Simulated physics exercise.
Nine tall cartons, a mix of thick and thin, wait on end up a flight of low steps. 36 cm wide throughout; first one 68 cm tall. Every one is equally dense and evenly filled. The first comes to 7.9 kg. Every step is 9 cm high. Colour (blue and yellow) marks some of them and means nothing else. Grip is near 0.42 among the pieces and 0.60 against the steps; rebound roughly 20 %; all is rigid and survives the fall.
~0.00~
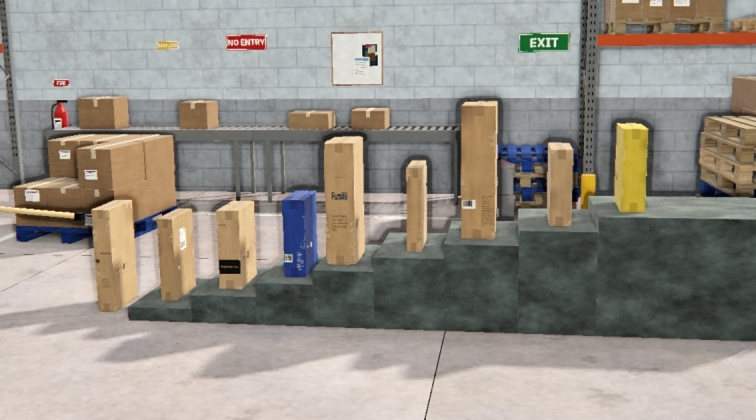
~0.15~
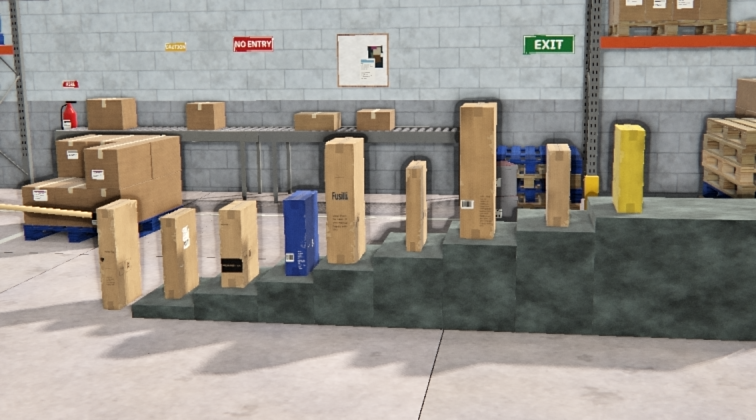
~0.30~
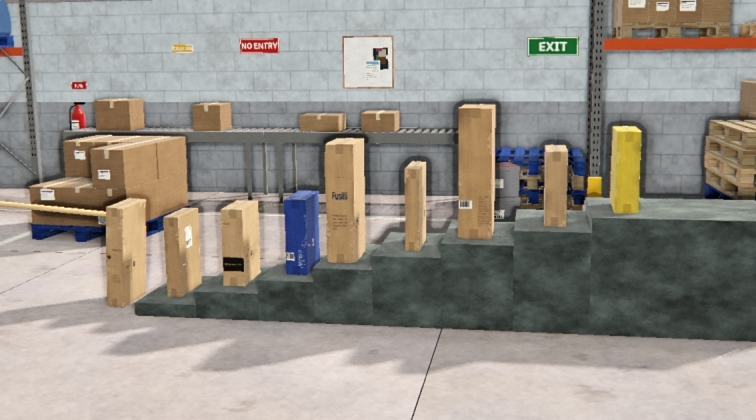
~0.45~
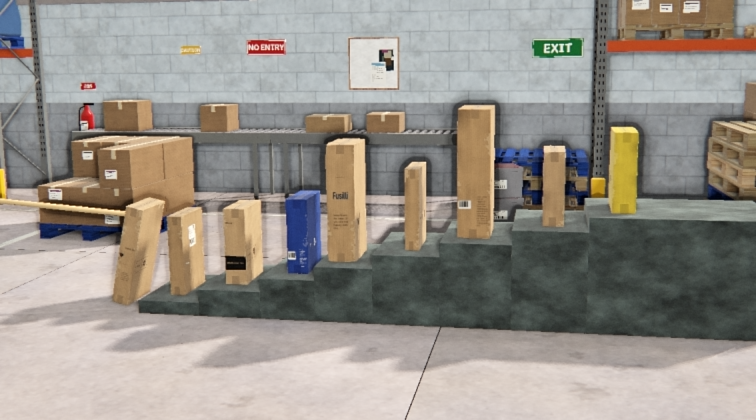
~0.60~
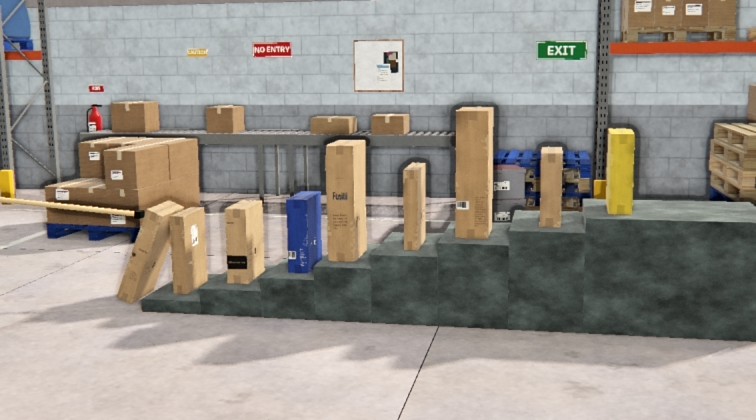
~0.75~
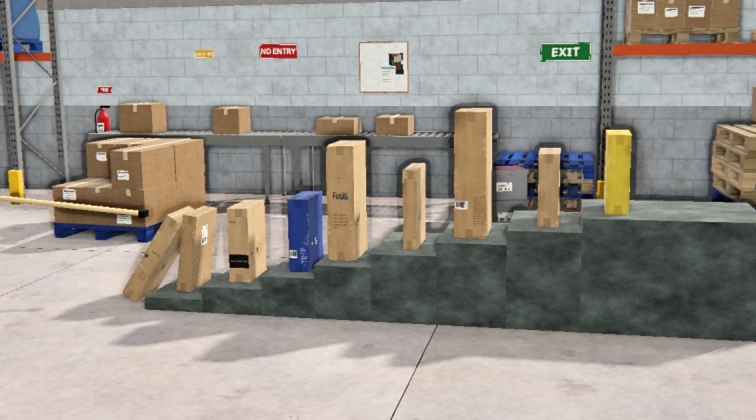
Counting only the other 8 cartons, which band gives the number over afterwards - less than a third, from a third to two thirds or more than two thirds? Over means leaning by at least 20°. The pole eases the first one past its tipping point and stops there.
I would say fewer than one in three of them.
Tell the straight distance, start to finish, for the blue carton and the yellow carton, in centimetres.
The blue one ends 10 cm from its start and the yellow one 0 cm.
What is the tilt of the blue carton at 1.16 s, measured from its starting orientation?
My estimate is close to 0°.
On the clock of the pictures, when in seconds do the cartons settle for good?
Somewhere close to 1.5 s.
Around 0.90 s, 1 of the 8 other cartons over.
Around 1.16 s, 2 of the 8 other cartons over.
Finally (1.7 s), 2 of the 8 other cartons over; blue carton tipped 16°; yellow carton unmoved. That is 25 per cent. Six left standing. Seen by the last camera, middles, blue carton near (317, 230), yellow carton near (617, 171).
